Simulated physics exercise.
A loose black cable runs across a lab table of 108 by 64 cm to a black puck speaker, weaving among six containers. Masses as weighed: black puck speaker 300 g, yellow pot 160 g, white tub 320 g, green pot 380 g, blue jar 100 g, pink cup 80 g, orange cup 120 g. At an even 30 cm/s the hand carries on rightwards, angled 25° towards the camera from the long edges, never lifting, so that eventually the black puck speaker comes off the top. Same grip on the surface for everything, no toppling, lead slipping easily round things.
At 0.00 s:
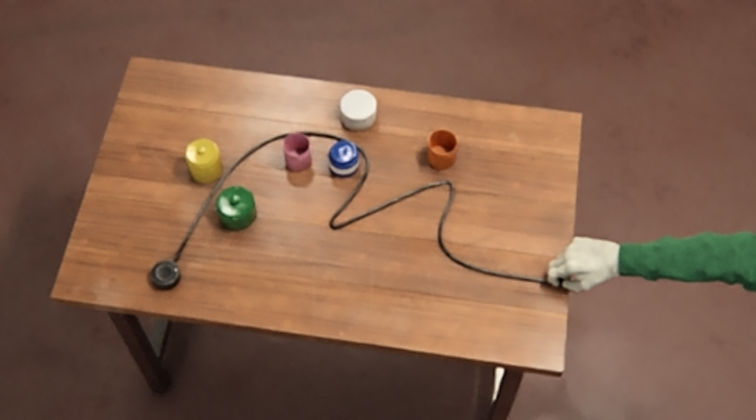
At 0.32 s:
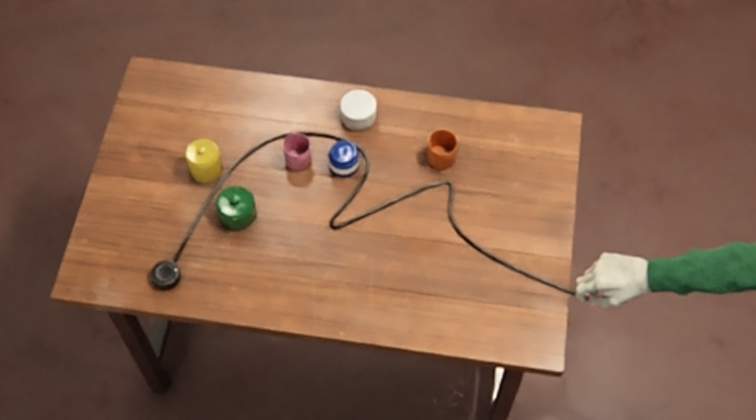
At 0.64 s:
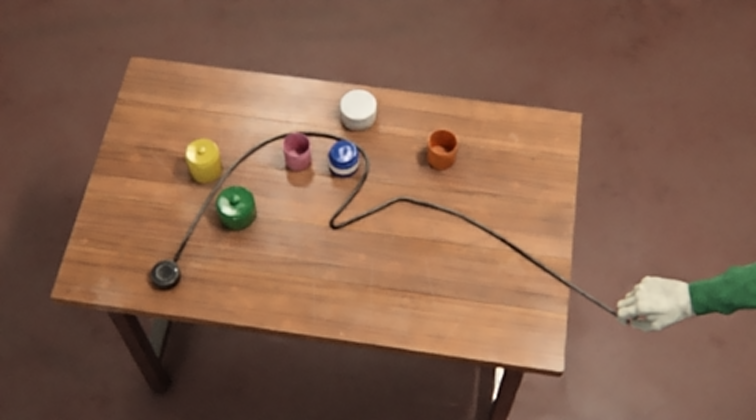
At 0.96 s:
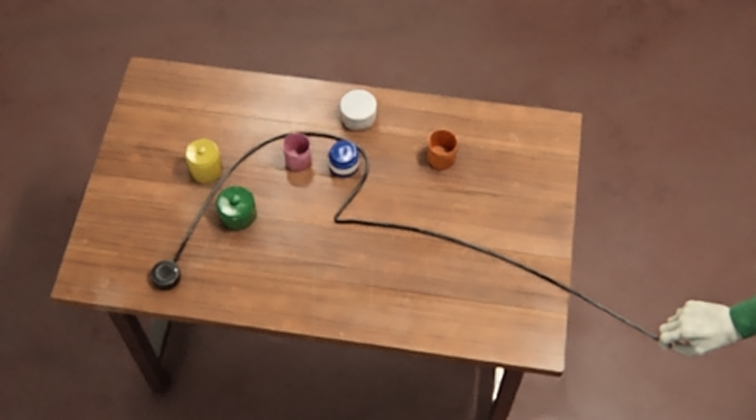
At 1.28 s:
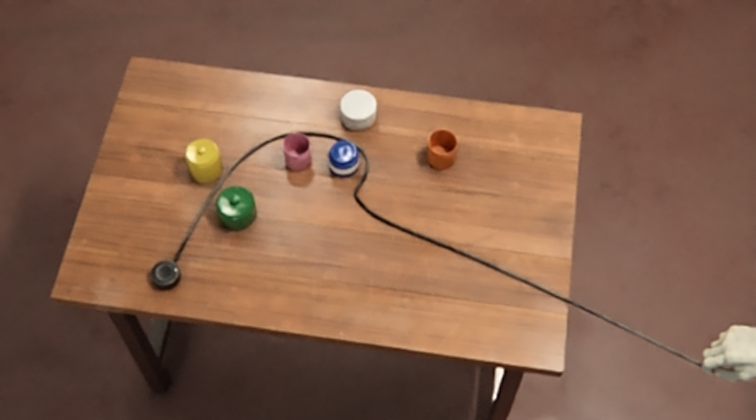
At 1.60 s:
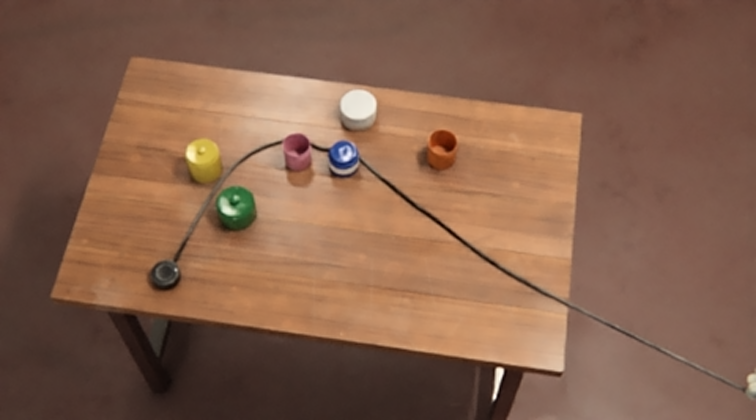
We see a black cable winding among six containers on a wooden table to a black puck speaker; a gloved hand pulls its free end off to the right, drawing the bends out while the speaker and containers stay put.
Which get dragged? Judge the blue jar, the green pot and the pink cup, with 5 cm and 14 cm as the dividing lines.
The blue jar ends far away, the green pot moves a moderate way, the pink cup ends far away.
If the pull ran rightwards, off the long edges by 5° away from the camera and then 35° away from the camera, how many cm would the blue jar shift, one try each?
About 16 cm, then about 11 cm.
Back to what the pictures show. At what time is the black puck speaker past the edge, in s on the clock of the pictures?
Somewhere near 5.8 seconds.
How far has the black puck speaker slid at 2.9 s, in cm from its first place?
Call it close to 12 cm.
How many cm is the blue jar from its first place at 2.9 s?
About 22 cm.
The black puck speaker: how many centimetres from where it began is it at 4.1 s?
Shift at that time: About 42 cm.
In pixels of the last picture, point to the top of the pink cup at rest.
It comes to rest with its top near pixel (305, 240).
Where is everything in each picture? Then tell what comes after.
In the first frame, puck speaker (165, 272); blue jar (343, 151); green pot (234, 199); pink cup (296, 144); lead through (441, 226) (352, 221) (334, 137) (216, 188); 0 cm pulled.
In the second frame, lead through (433, 185) (334, 136); 7 cm pulled.
In the third frame, lead through (436, 206) (334, 136); 16 cm pulled.
In the fourth frame, lead through (463, 242) (334, 136); 26 cm pulled.
In the fifth frame, lead through (498, 268) (334, 136); 35 cm pulled.
In the sixth frame, puck speaker (165, 272); blue jar (343, 151); green pot (234, 199); pink cup (296, 144); lead through (609, 324) (460, 238) (335, 150) (216, 188); 45 cm pulled.
After 2.9 s the black puck speaker has slid 12 cm; shifted so far, blue jar 22 cm, pink cup 22 cm, green pot 7 cm.
After 4.1 s the black puck speaker has slid 41 cm; shifted so far, blue jar 25 cm, pink cup 24 cm, green pot 10 cm.
After 5.2 s the black puck speaker has slid 69 cm; shifted so far, blue jar 25 cm, pink cup 24 cm, green pot 10 cm.
After 6.1 s the black puck speaker is off the top; shifted so far, blue jar 25 cm at (340, 253), pink cup 24 cm at (305, 240), green pot 10 cm at (255, 233).
